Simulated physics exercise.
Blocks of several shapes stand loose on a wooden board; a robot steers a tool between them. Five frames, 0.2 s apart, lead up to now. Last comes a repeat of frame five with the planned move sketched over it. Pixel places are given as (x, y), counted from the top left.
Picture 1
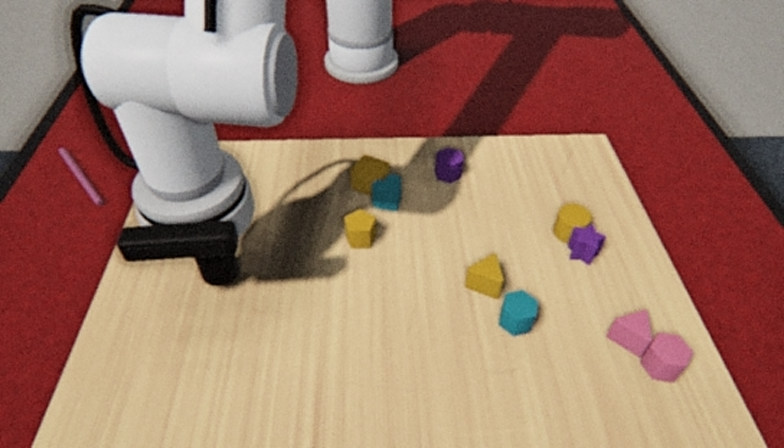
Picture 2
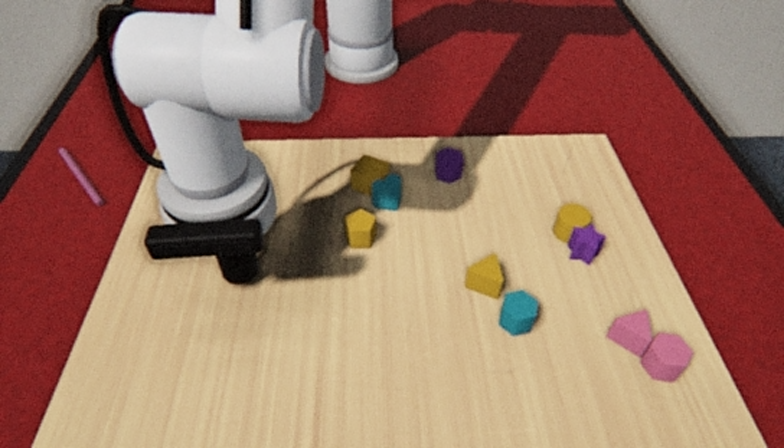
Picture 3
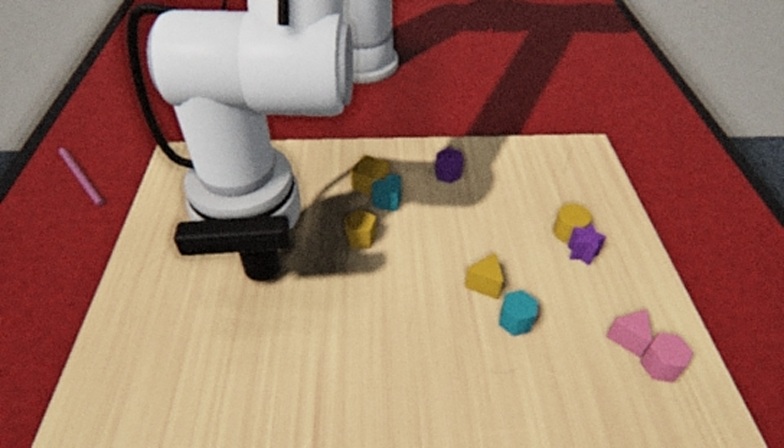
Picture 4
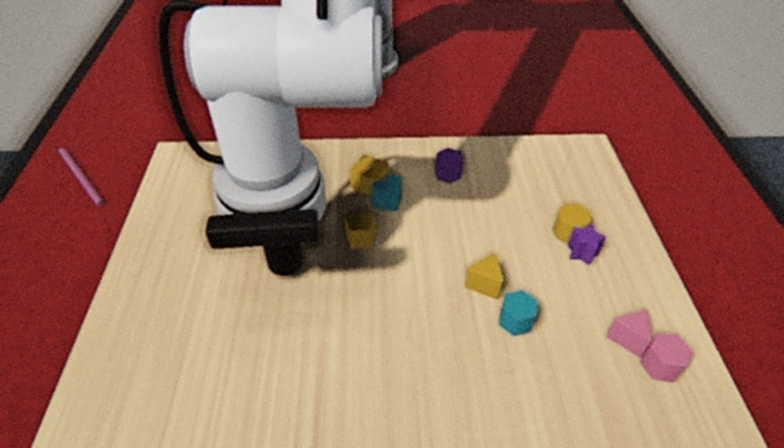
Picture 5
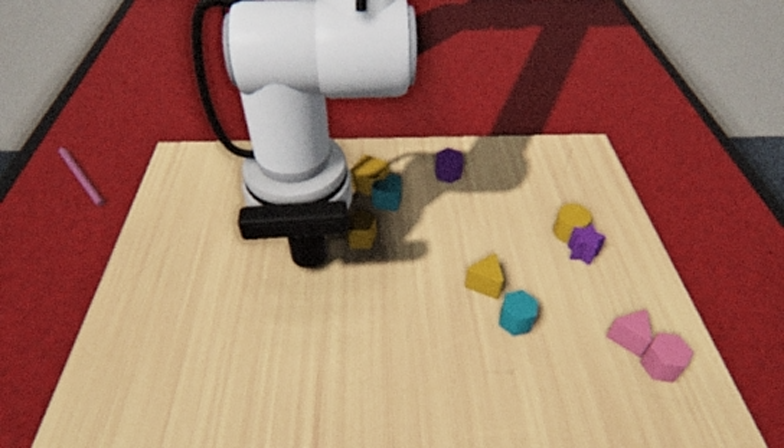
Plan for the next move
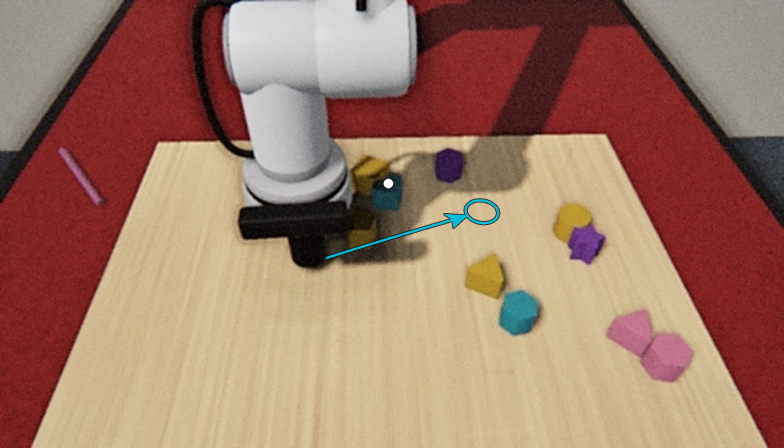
White robot arm sliding its black tool steadily rightward over a wooden board, nearing a yellow block among scattered, motionless colored blocks.
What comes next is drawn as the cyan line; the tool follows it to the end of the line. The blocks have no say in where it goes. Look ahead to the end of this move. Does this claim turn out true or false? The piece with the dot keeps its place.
False
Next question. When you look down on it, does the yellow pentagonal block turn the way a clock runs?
Going by the path, no.
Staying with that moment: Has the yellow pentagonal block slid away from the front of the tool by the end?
Yes, that is how it ends up.
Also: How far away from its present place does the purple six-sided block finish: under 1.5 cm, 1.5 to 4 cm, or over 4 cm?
The under 1.5 cm band.
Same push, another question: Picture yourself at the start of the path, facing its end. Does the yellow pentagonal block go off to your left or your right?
It moves off to the left.
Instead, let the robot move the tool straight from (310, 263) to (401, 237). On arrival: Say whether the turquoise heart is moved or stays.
It is carried off its spot.
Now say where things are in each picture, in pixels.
Lower end of the tool (221, 272), tops of blocks, yellow pentagonal block (360, 220), turquoise heart (388, 184), purple six-sided block (450, 156), in the first picture.
Tool (241, 271), blocks as before, in the second picture.
Tool (263, 268), blocks as before, in the third picture.
Tool (286, 262), blocks as before, in the fourth picture.
Tool (309, 255), yellow pentagonal block (360, 220), turquoise heart (388, 184), purple six-sided block (450, 156), in the fifth picture.
The drawn path runs from (310, 263) to (482, 211); the dot is on the turquoise heart.
What follows on the original path. One third of the way, tool (372, 236); yellow pentagonal block (384, 205), turned 55° anticlockwise.
Two thirds of the way, tool (430, 218); yellow pentagonal block (418, 187); turquoise heart (395, 175), turned 50° anticlockwise.
At the end, tool (483, 203); yellow pentagonal block (419, 187), turned 125° anticlockwise; turquoise heart (395, 175), turned 50° anticlockwise; purple six-sided block not moved.
